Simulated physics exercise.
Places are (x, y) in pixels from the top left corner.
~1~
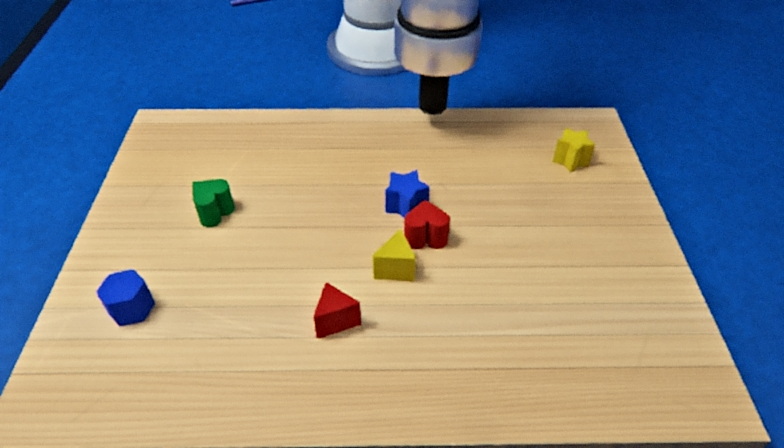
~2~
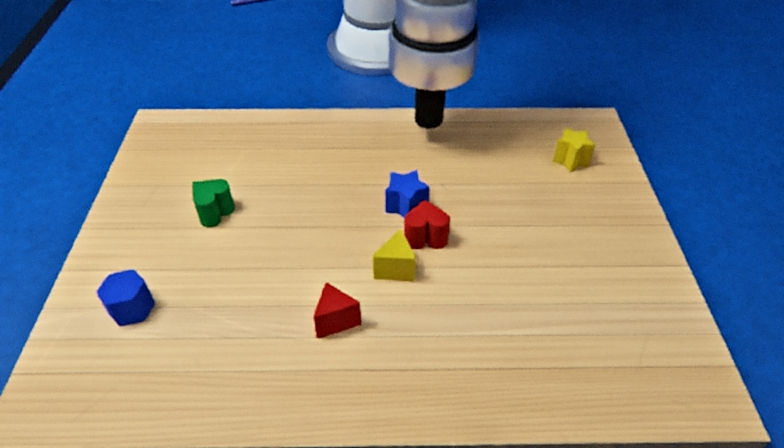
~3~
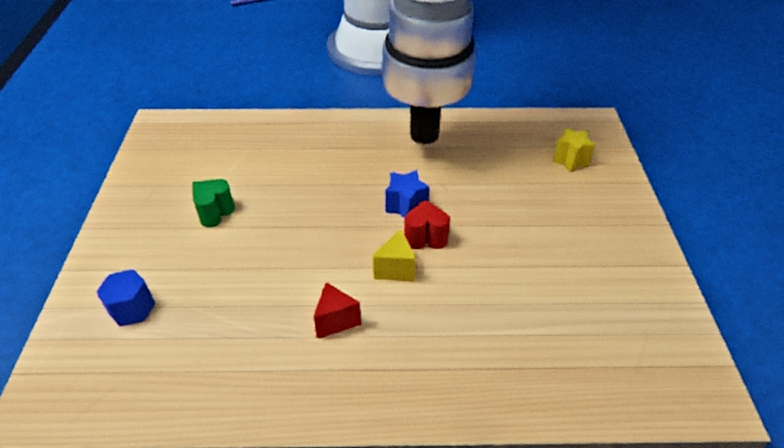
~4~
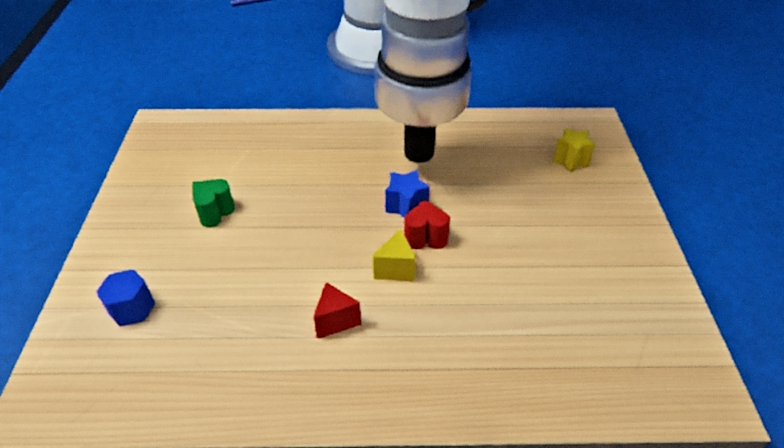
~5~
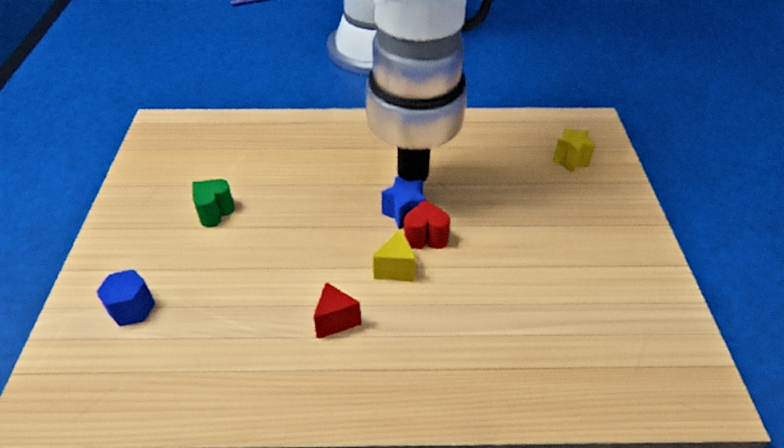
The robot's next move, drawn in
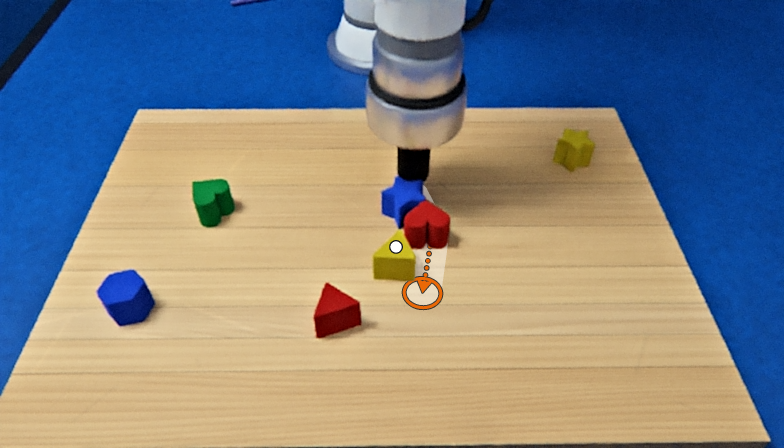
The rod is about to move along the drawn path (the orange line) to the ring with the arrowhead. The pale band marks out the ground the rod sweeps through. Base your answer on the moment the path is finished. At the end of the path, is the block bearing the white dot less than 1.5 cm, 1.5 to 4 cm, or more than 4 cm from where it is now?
Between 1.5 and 4 cm.
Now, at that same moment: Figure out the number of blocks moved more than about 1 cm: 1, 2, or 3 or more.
The count is three or more.
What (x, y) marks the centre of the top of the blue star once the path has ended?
At pixel (396, 229).
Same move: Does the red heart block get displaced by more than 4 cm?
I'd say yes.
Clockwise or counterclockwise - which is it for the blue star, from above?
Viewed from overhead, the blue star winds up turned clockwise.
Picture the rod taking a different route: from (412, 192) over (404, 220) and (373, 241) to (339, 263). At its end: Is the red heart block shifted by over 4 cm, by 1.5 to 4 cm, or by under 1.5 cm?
Between 1.5 and 4 cm.
Drawn move, from (412, 192) by way of (431, 238) to (423, 293); the dot is on the yellow triangular block.
The first path, step by step. One third of the way, rod (428, 206); blue star (403, 214), turned 35° clockwise; red heart block (434, 233).
Two thirds of the way, rod (430, 239); yellow triangular block (381, 255), turned 45° anticlockwise; blue star (396, 228), turned 85° clockwise; red heart block (437, 265).
At the end, rod (424, 276); red triangular block still; yellow triangular block (379, 255), turned 45° anticlockwise; blue star (396, 229), turned 100° clockwise; red heart block (445, 300), turned 40° anticlockwise.
